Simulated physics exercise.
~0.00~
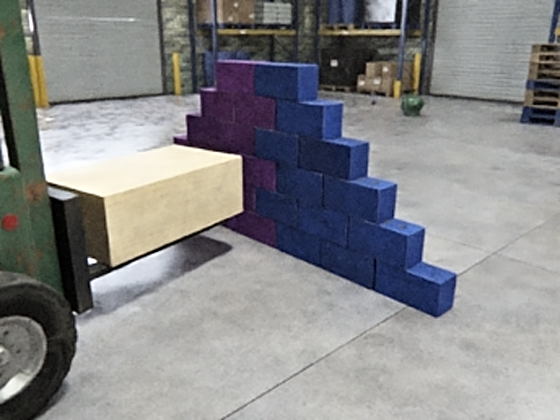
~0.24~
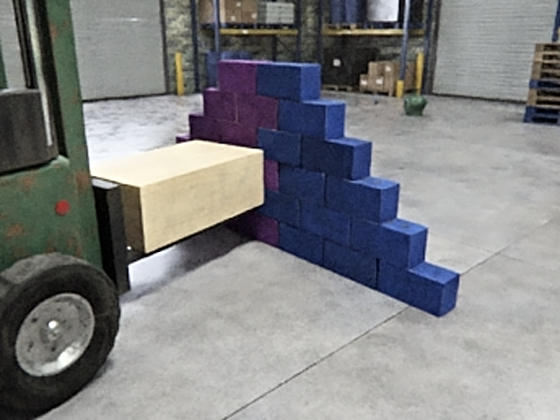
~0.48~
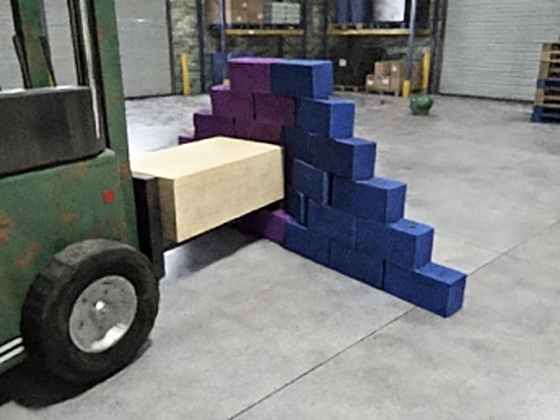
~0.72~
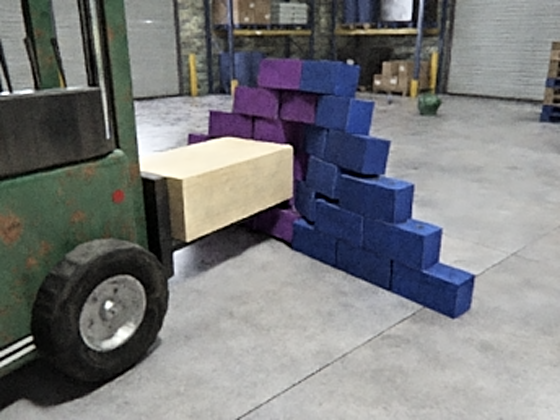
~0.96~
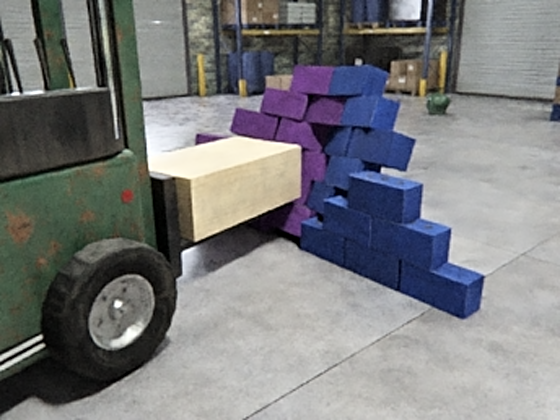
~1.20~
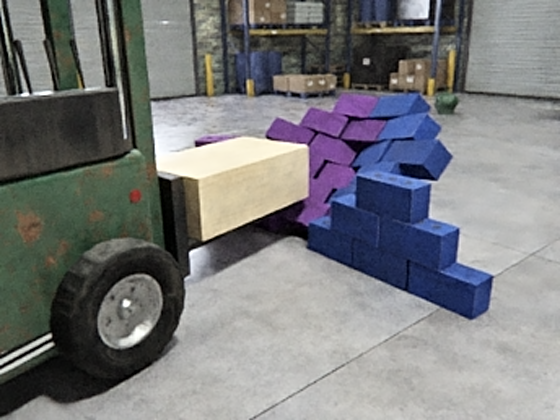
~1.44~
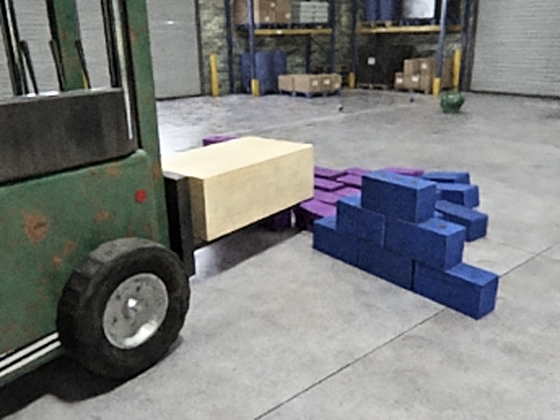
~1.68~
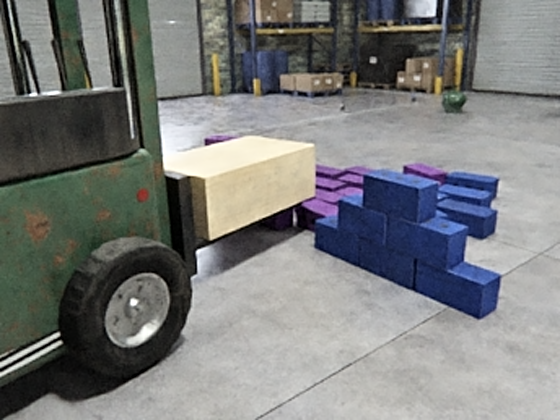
In a warehouse, a green forklift carrying a pale box drove into a stepped wall of purple and blue blocks and stopped as the upper part leaned and toppled backward, leaving a small stack of blue blocks standing in front of the fallen ones.
